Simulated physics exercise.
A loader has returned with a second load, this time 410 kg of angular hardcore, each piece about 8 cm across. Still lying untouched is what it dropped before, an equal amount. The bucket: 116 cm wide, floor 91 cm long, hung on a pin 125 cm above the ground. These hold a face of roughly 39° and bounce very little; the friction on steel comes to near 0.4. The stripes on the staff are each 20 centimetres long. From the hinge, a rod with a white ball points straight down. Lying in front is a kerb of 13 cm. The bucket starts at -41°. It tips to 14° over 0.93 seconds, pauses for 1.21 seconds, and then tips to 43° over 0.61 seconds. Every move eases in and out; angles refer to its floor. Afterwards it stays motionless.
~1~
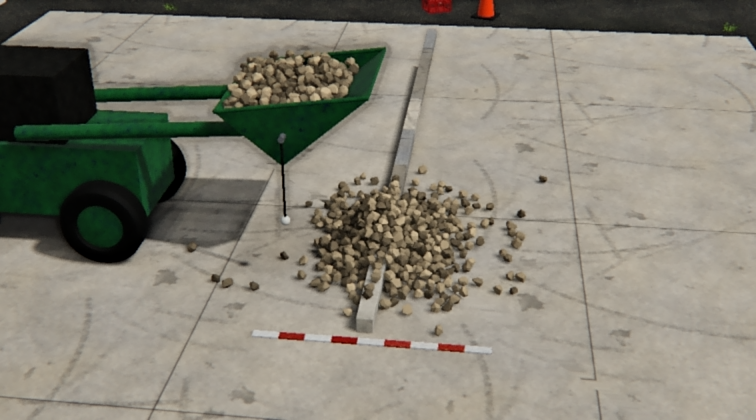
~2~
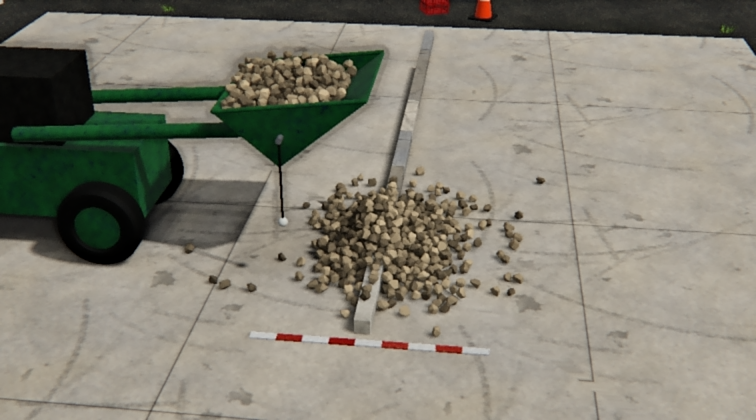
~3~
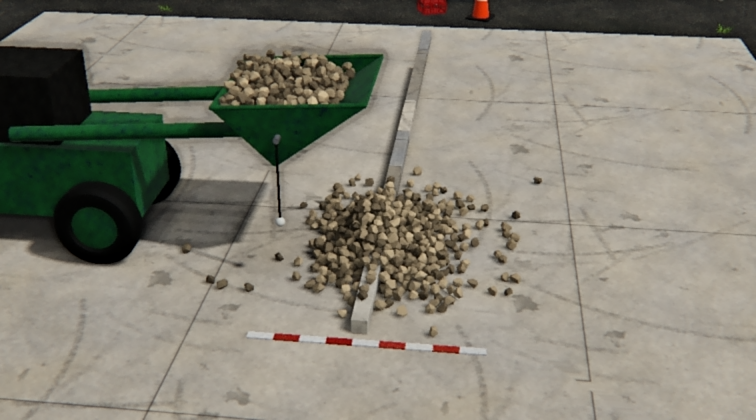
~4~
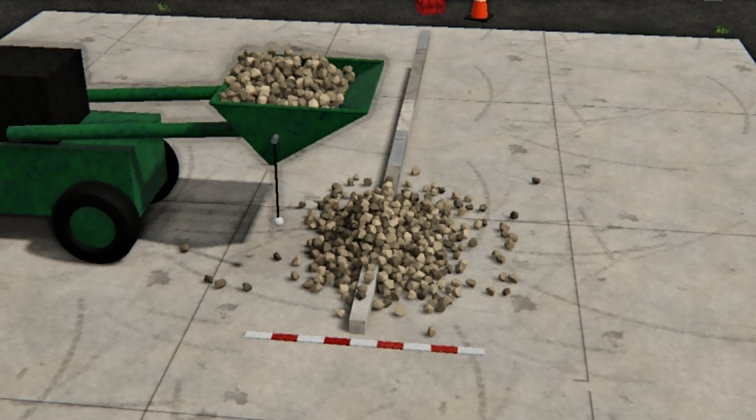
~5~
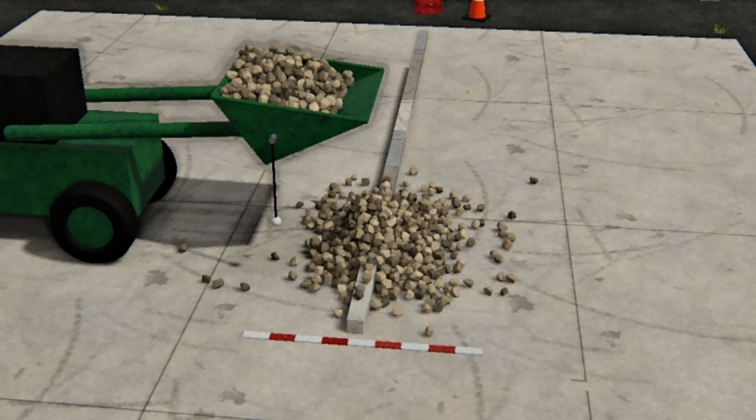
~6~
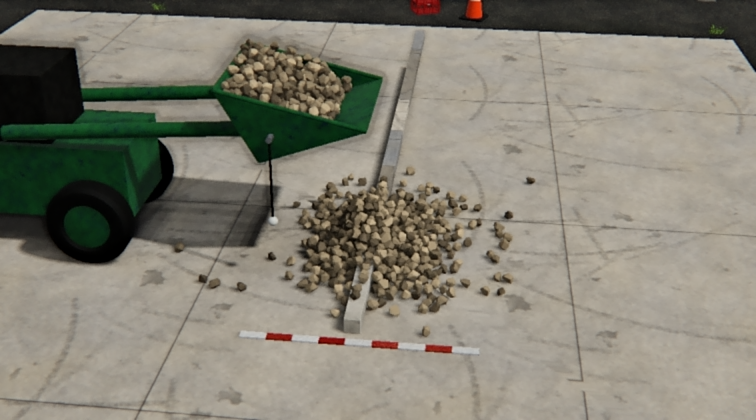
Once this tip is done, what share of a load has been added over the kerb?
About 49 per cent.
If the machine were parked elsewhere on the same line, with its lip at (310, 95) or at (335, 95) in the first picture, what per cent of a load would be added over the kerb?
About 5 per cent for the first, 20 per cent for the second.
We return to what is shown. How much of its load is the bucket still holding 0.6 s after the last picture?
100 % still inside.
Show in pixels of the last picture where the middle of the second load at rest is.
I'd say close to (378, 226).
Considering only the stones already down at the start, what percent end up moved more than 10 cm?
The answer is about 5 per cent.
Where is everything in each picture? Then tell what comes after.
Lip at (368, 98), floor tilted -41°, highest stones at (310, 65). The earlier load is highest near (378, 210), 29 cm above ground level, 48 % on this side of the kerb, 52 % over the kerb, in the first picture.
The bucket is at -40°, its lip at (366, 101); the top of the load is at (308, 66), in the second picture.
Lip at (366, 106), floor tilted -37°, highest stones at (293, 65), in the third picture.
The bucket is at -32°, its lip at (367, 113); the top of the load is at (270, 61), in the fourth picture.
Lip at (368, 122), floor tilted -27°, highest stones at (252, 57), in the fifth picture.
The bucket is at -20°, its lip at (366, 132); the top of the load is at (249, 53), in the sixth picture.
Then, 0.3 s after the last picture the floor is at 6°; in per cent of one load, 100 in the bucket, 48 on this side of the kerb, 52 over the kerb; the foremost stones are at (508, 236).
Then, 0.6 s after the last picture the floor is at 14°; in per cent of one load, 100 in the bucket, 49 on this side of the kerb, 52 over the kerb; the foremost stones are at (508, 236).
Then, 2.8 s after the last picture the floor is at 43°; in per cent of one load, 8 in the bucket, 104 on this side of the kerb, 88 over the kerb; the foremost stones are at (509, 239).
Then, 5.6 s after the last picture the floor is at 43°; in per cent of one load, 0 in the bucket, 100 on this side of the kerb, 101 over the kerb; the foremost stones are at (509, 239). Net gain over the kerb, 49.
